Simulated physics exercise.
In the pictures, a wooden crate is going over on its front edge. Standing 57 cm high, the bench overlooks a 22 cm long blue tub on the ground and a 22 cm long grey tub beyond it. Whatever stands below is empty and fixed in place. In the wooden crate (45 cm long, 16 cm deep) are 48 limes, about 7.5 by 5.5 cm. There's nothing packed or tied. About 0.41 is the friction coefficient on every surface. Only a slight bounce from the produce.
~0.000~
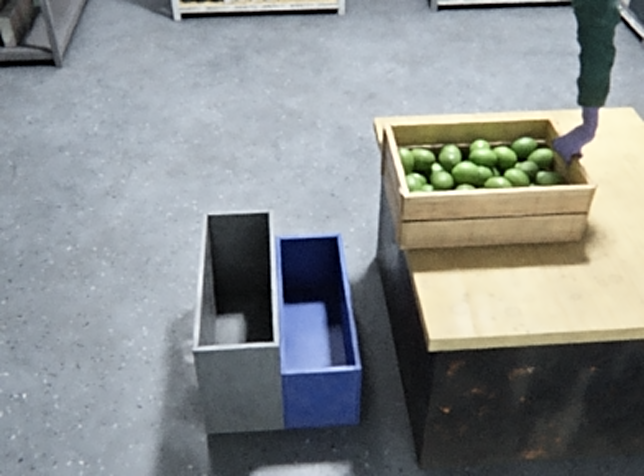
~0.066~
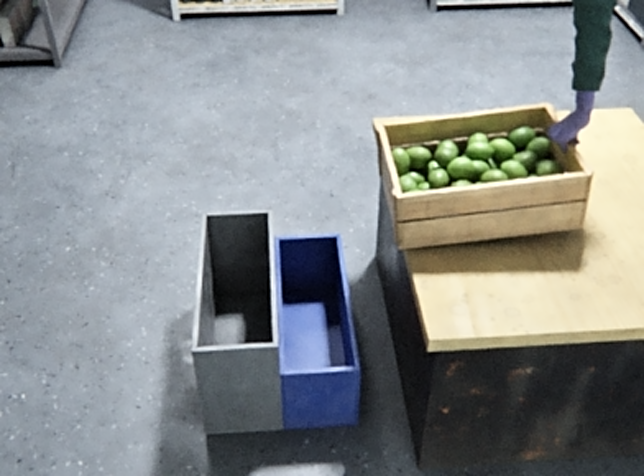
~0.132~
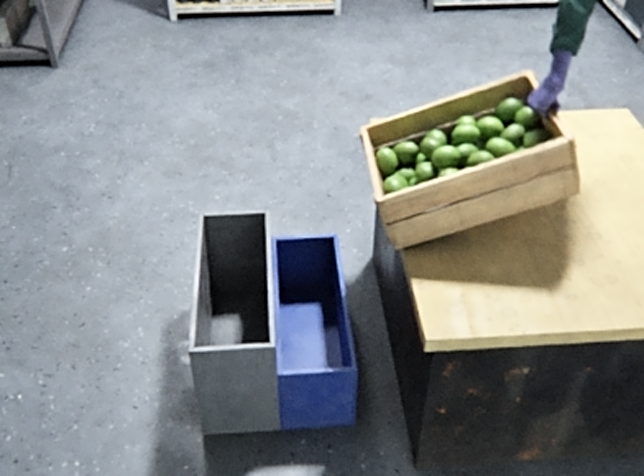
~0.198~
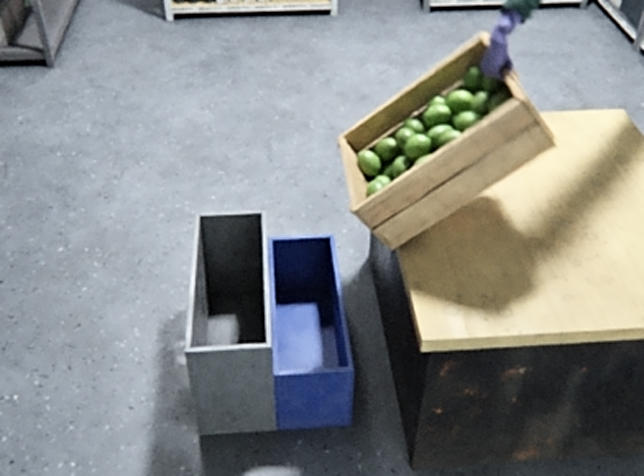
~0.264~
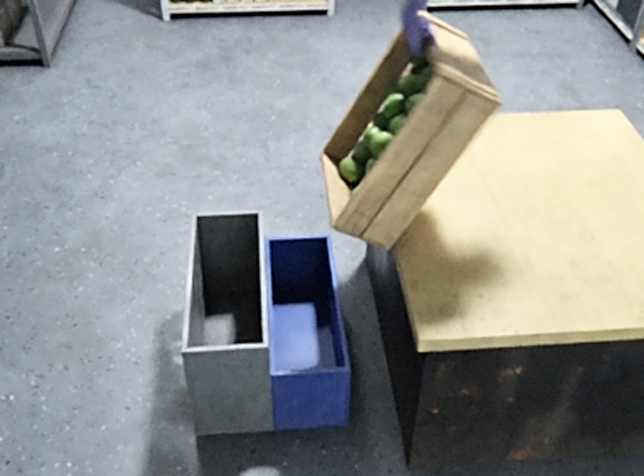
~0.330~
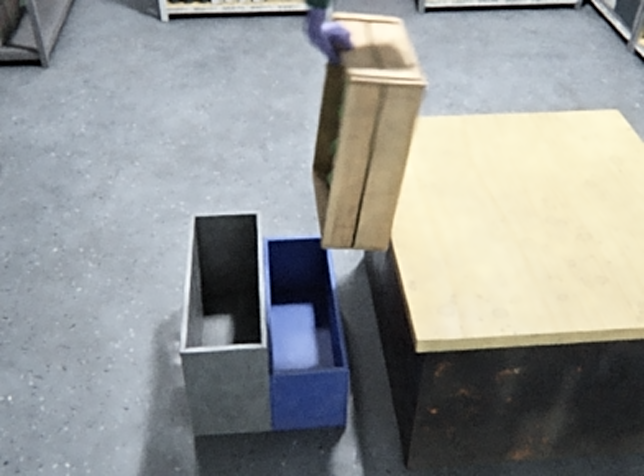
Gloved hand tilting a wooden crate of green limes steeply up onto its edge on a bench beside grey and blue tubs.
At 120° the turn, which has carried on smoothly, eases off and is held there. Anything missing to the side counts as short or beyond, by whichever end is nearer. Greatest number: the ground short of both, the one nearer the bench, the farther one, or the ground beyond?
Answer: Past.
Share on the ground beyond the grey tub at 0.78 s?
40 % by then.
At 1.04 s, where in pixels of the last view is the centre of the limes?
(216, 345).
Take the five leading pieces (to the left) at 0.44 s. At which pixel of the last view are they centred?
They are centred near (259, 105).
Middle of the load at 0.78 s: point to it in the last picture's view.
Somewhere around pixel (212, 344) in the last view.
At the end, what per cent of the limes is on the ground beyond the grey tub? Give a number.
Share of items: Approx. 45 %.
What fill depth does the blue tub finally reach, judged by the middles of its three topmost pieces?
Some 9 centimetres up.
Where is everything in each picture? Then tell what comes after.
In the first picture (we follow the rim corner now nearest the camera), wooden crate at (410, 195); blue tub at (286, 372); tilt 0°; nothing out yet.
The second picture shows wooden crate at (402, 195); tilt 5°.
The third picture shows wooden crate at (382, 198); tilt 19°.
The fourth picture shows wooden crate at (357, 207); tilt 39°.
The fifth picture shows wooden crate at (334, 223); tilt 61°.
The sixth picture shows wooden crate at (322, 243); blue tub at (274, 373); tilt 84°; nothing out yet.
After 0.44 s, tilt 112°; 46 still in the wooden crate and 2 in the air.
After 0.59 s, tilt 120°; 6 still in the wooden crate, 1 in the blue tub, 5 in the grey tub and 36 in the air.
After 0.78 s, tilt 120°; 7 in the blue tub, 12 in the grey tub, 20 on the ground beyond the grey tub and 9 in the air.
When it is over (at 1.04 s), 13 in the blue tub, 13 in the grey tub and 22 on the ground beyond the grey tub.
